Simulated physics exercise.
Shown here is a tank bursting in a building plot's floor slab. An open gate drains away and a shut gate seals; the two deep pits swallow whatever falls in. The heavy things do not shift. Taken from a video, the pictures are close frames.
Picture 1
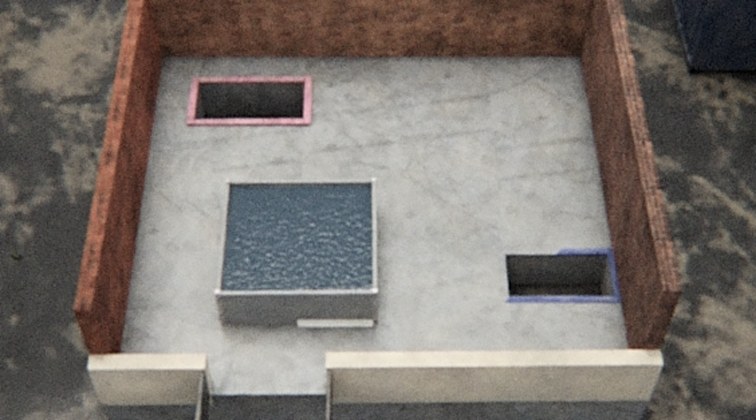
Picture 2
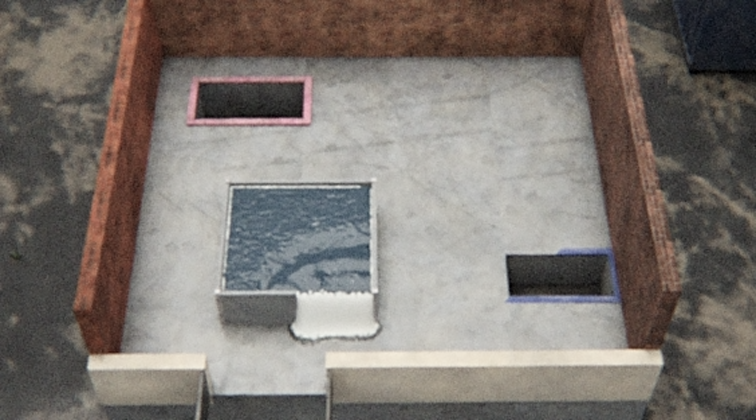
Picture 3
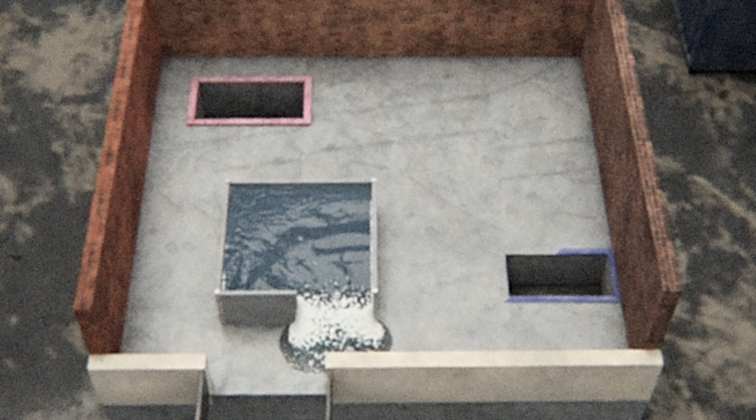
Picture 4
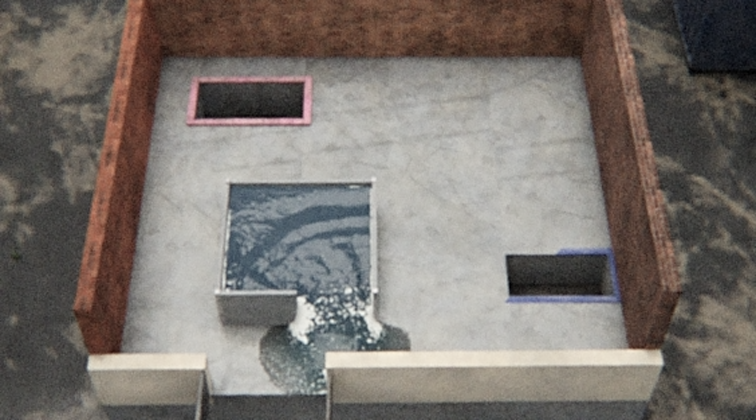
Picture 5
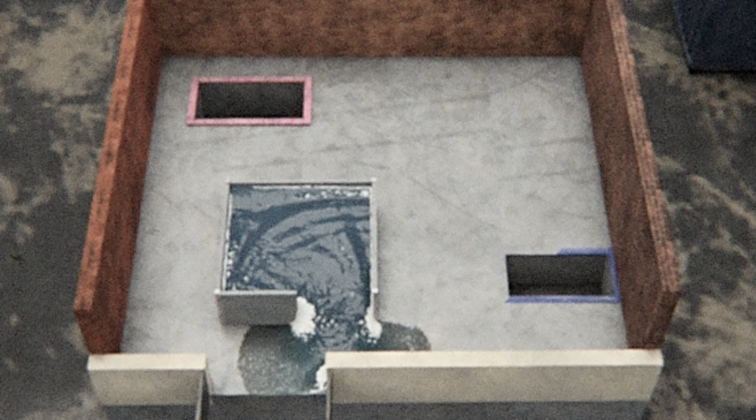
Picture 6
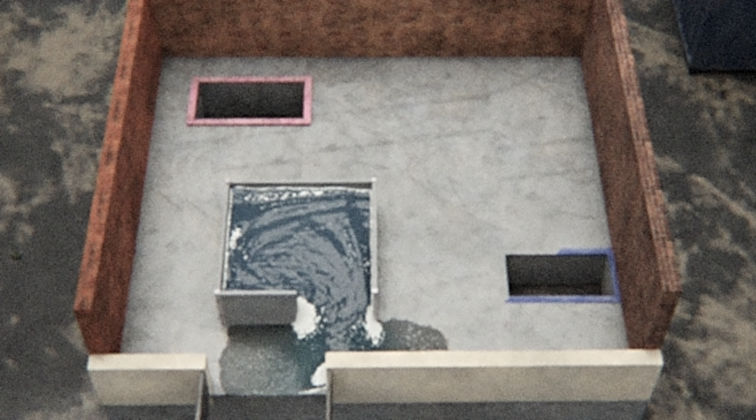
Water pours from a gap in an open tank and spreads across the grey floor.
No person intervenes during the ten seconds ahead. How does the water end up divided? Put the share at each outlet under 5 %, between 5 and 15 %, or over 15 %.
The gate will take beyond fifteen per cent, the pink pit will take below five per cent, the blue pit will take beyond fifteen per cent.
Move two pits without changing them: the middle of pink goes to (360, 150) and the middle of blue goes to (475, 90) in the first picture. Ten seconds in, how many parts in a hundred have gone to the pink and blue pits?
The pink pit takes around 0 percent, while the blue pit takes around 14 percent.
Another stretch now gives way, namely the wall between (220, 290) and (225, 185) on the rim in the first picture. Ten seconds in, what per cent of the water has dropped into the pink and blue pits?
In percent: Pink 20, blue 14.
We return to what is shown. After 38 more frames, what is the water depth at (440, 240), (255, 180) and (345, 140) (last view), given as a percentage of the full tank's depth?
First 0, next 0, last 0 in a hundred.
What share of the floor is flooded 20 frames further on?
Around 25 in a hundred.
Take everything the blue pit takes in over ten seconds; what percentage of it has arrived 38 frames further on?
Near 70 %, I'd say.
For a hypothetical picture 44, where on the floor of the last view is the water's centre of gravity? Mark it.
About (367, 302).
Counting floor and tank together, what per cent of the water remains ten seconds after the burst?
That works out to about 28 percent.
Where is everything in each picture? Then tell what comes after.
The first frame shows the open tank at (299, 238) is whole and still.
In the second frame, the front is at (295, 334), out from the gap at (336, 309).
In the third frame, the front is at a hidden place, out from the gap at (336, 311).
In the fourth frame, water pours out at (336, 312) and has run to a hidden place.
In the fifth frame, water pours out at (336, 312) and has run to a hidden place.
In the sixth frame, water pours out at (336, 312) and has run to a hidden place.
A moment on, water covers 10 % of the floor; the gate 7 %, the pink pit 0 %, the blue pit 0 %.
Next, water covers 20 % of the floor; the gate 14 %, the pink pit 0 %, the blue pit 2 %.
Then, water covers 25 % of the floor; the gate 22 %, the pink pit 0 %, the blue pit 11 %.
Later, water covers 25 % of the floor; the gate 31 %, the pink pit 0 %, the blue pit 24 %.
In the end, water covers 30 % of the floor; the gate 37 %, the pink pit 0 %, the blue pit 35 %.
